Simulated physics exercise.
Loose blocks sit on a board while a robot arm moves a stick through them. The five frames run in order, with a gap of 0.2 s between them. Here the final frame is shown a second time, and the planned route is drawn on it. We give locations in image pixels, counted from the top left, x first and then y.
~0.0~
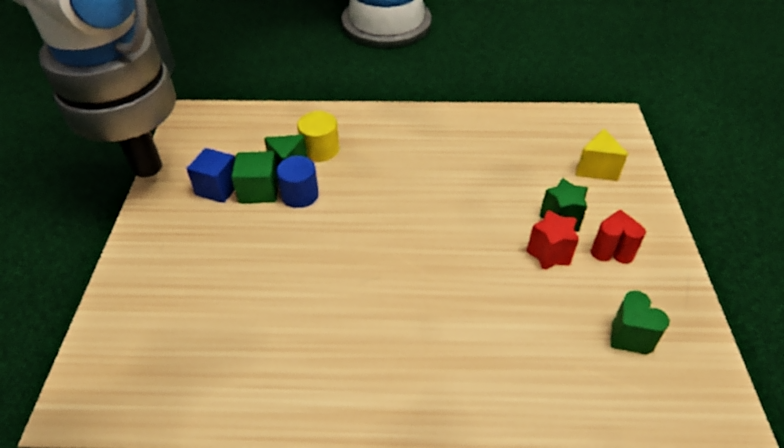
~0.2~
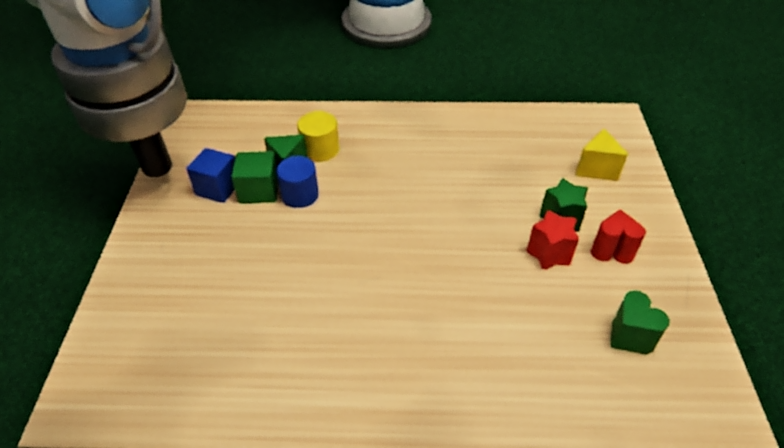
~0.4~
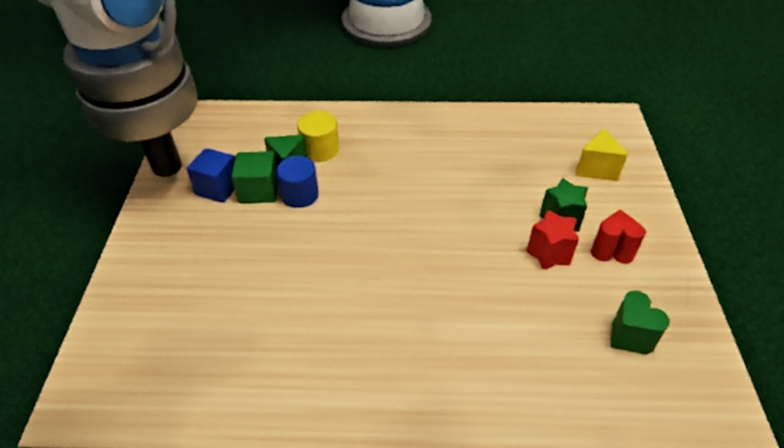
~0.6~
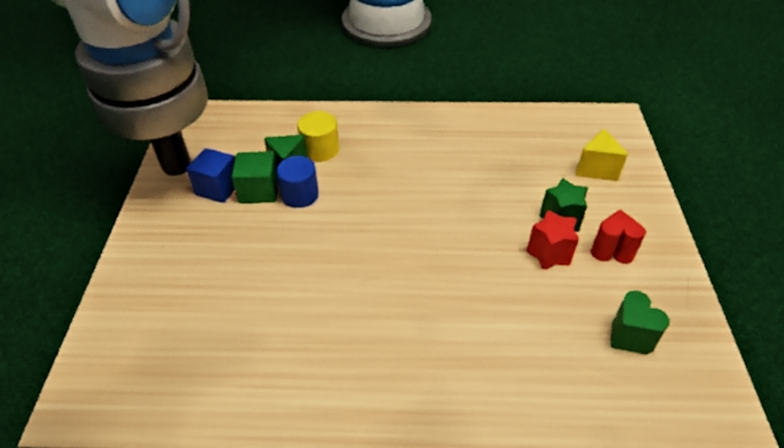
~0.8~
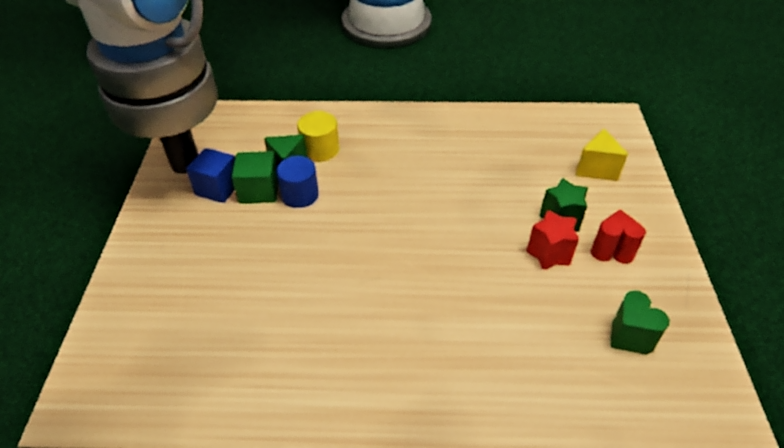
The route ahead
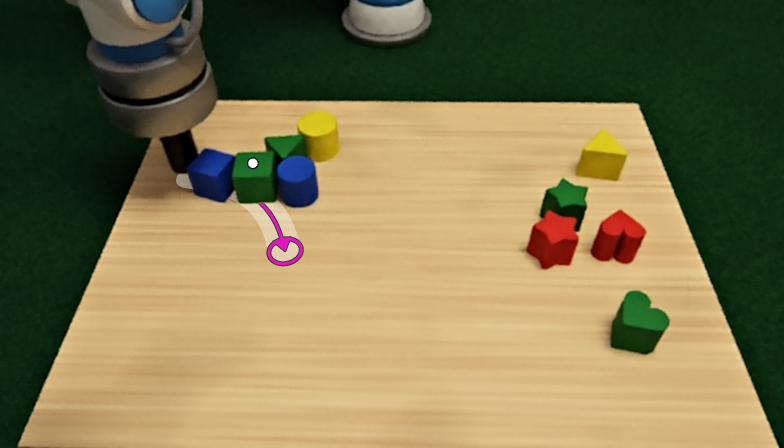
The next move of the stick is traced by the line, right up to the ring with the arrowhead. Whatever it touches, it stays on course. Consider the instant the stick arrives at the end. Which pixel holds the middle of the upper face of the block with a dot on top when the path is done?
When the path ends, it will be at (343, 181).
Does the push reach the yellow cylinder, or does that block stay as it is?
It will be resting on its spot.
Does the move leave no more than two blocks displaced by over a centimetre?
No, I don't think so.
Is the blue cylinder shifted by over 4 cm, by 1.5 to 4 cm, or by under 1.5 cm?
Its displacement is above 4 cm.
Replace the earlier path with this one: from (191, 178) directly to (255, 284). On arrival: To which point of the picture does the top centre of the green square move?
Top centre: (284, 173).
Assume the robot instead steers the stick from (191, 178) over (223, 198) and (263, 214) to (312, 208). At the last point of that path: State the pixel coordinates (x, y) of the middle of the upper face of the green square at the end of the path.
Its top centre lands on (380, 171).
Drawn move, from (191, 178) through (236, 188) and (270, 213) to (285, 251); the dot is on the green square.
What follows on the original path. One third of the way, stick at (234, 176); blue square at (260, 171); green square at (297, 173), turned 15° clockwise; blue cylinder at (337, 176).
Two thirds of the way, stick at (267, 201); blue square at (299, 189), turned 35° anticlockwise; green square at (337, 180); blue cylinder at (378, 179).
At the end, stick at (282, 239); blue square at (309, 197), turned 45° anticlockwise; green square at (343, 181), turned 25° anticlockwise; green triangular piece still; blue cylinder at (386, 177); yellow cylinder still.
